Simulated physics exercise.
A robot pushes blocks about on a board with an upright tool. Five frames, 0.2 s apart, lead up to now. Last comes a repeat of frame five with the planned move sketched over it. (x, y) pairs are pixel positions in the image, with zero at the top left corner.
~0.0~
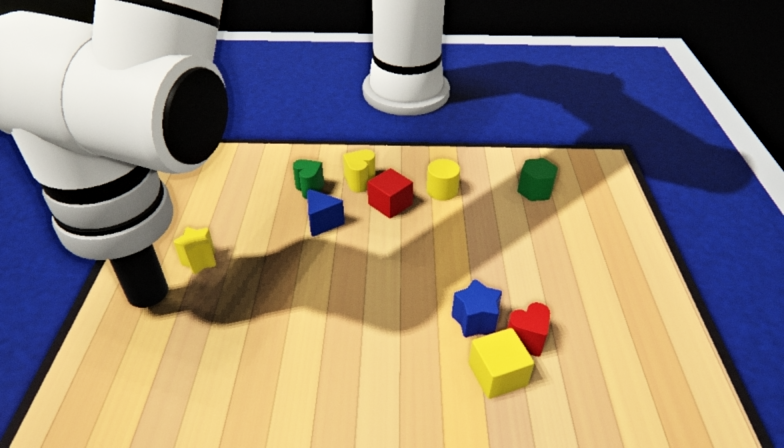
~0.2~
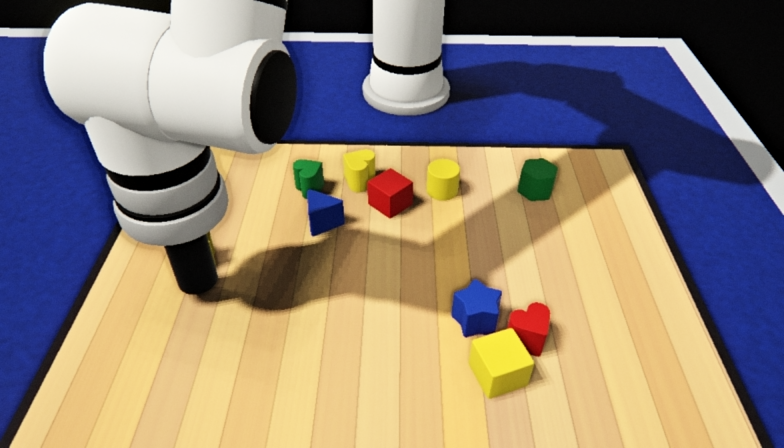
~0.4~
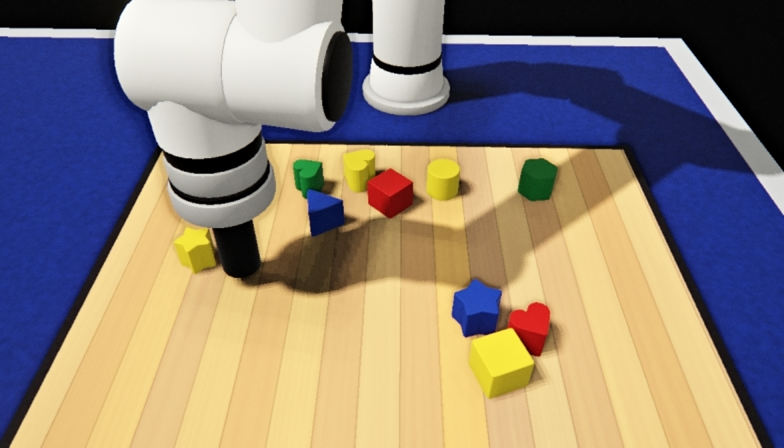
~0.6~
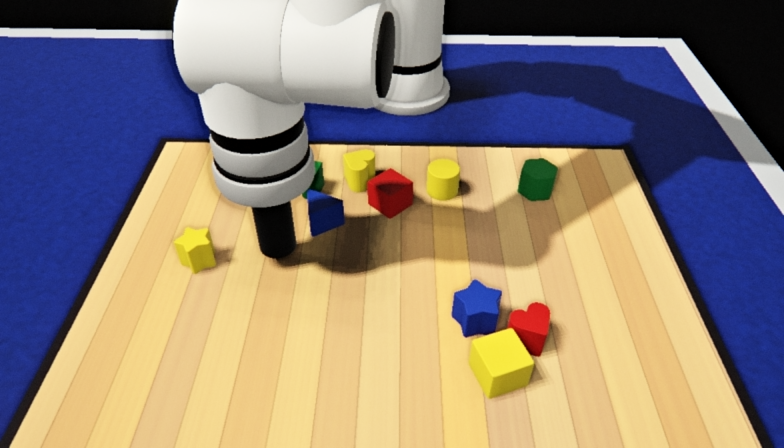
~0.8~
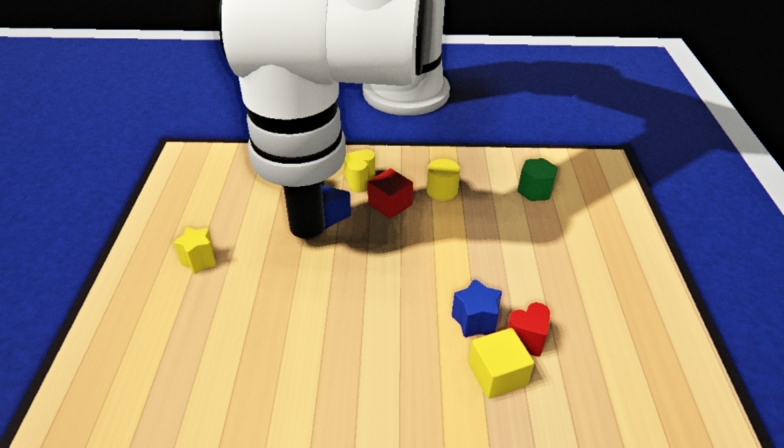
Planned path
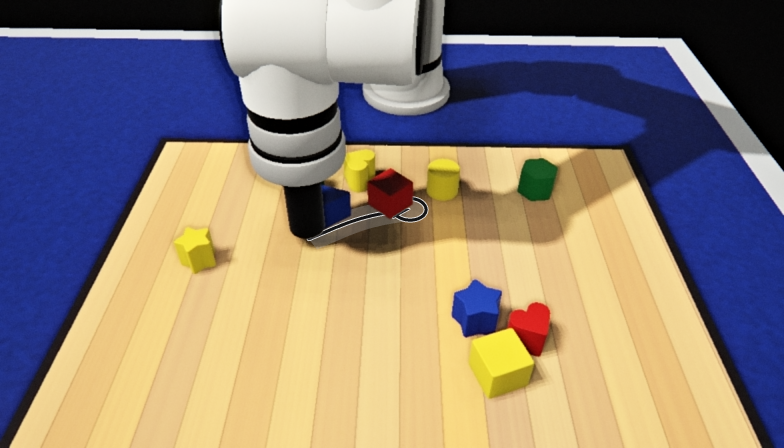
On a wooden board, a robot arm moves its black tool rightward to the blue block.
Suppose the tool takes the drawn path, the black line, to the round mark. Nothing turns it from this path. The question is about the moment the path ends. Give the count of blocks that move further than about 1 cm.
Count: 3 or more.
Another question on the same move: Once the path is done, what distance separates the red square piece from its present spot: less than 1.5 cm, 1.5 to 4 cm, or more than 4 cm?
Above 4 cm.
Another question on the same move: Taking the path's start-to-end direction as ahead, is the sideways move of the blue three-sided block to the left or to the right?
The blue three-sided block is shifted sideways to the left, facing along the path from start to end.
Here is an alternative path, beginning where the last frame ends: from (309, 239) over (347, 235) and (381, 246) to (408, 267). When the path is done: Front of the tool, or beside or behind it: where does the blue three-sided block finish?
Once the path is finished, the blue three-sided block lies beside or behind the tool.
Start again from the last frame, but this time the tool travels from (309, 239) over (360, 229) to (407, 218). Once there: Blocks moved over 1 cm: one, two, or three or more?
Two will move.
Path on the board, from (309, 239) by way of (342, 225) and (375, 215) to (410, 209).
The first path, step by step. One third of the way, tool at (341, 213); blue three-sided block at (340, 182), turned 60° anticlockwise.
Two thirds of the way, tool at (376, 203); blue three-sided block at (347, 179), turned 95° anticlockwise; red square piece at (401, 177).
At the end, tool at (410, 197); blue three-sided block at (347, 179), turned 95° anticlockwise; yellow heart in place; red square piece at (427, 169), turned 25° anticlockwise; yellow circular block at (462, 161).
